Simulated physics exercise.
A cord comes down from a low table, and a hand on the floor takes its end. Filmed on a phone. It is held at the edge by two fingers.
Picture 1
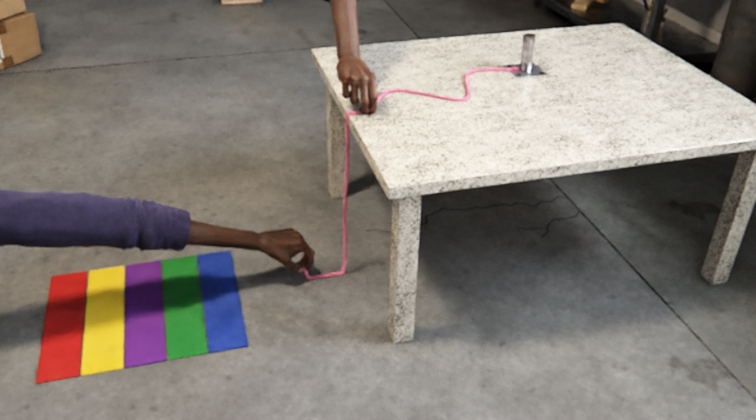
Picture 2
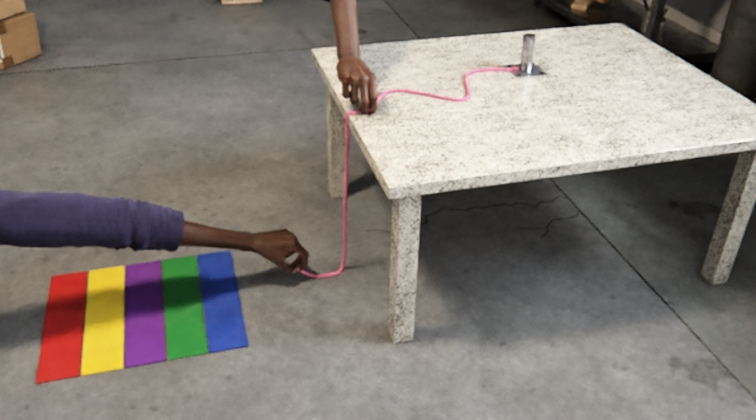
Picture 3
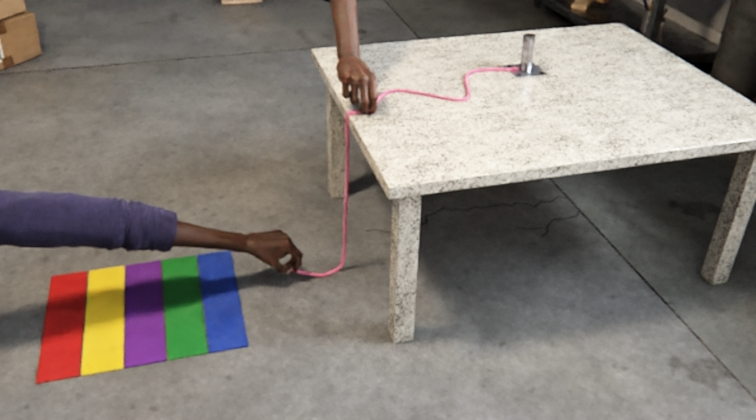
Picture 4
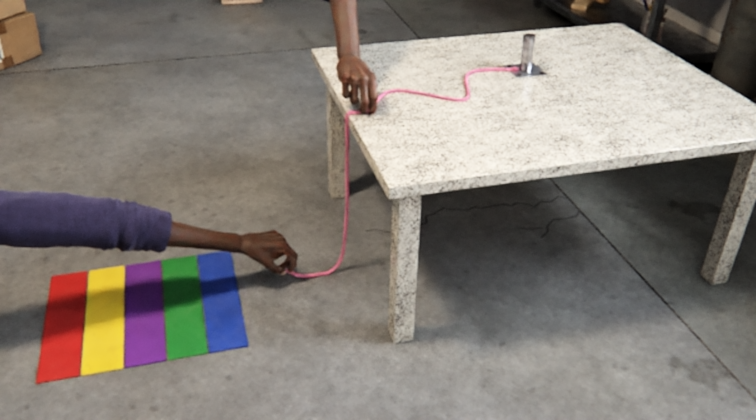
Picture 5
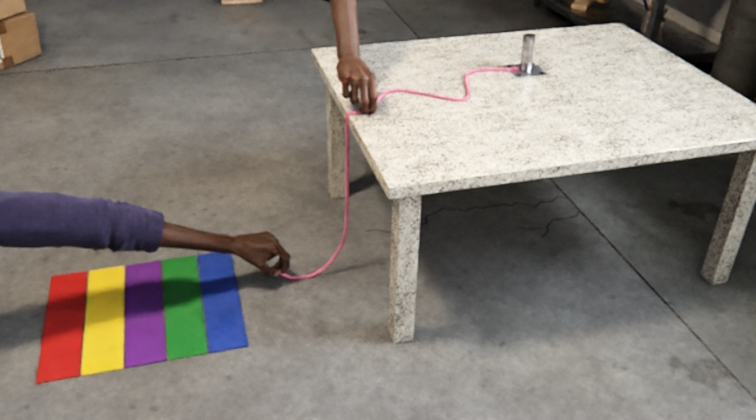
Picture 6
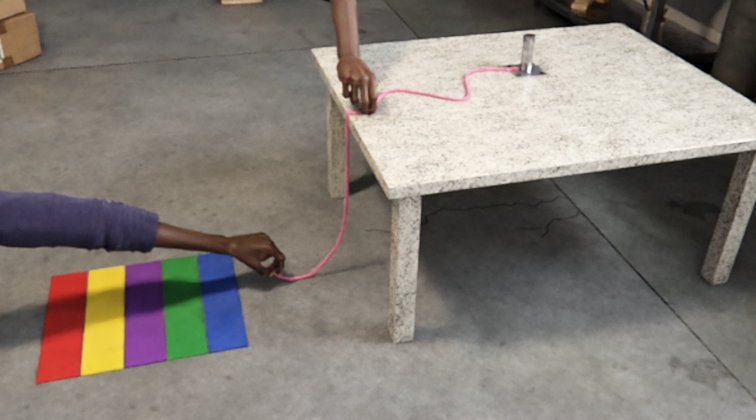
On a concrete floor beside a speckled low table, a hand drawing a pink cord's end slightly left, another hand pinching it above.
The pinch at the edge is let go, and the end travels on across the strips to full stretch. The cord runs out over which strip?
The yellow one.
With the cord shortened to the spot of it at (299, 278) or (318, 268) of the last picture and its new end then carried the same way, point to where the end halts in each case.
About (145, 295), then (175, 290).
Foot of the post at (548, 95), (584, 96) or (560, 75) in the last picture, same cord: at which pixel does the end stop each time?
The places are (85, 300), (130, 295) and (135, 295).
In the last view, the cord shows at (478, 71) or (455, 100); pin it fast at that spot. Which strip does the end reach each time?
The end stops on yellow and then on purple.
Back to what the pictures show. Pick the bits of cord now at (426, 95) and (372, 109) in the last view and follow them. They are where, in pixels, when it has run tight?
They end up around (384, 100) and around (311, 137).
A little later, end near (174, 288); over green.
Next, end near (126, 295); over purple.
When it is tight, end near (97, 300); over yellow. Over yellow.
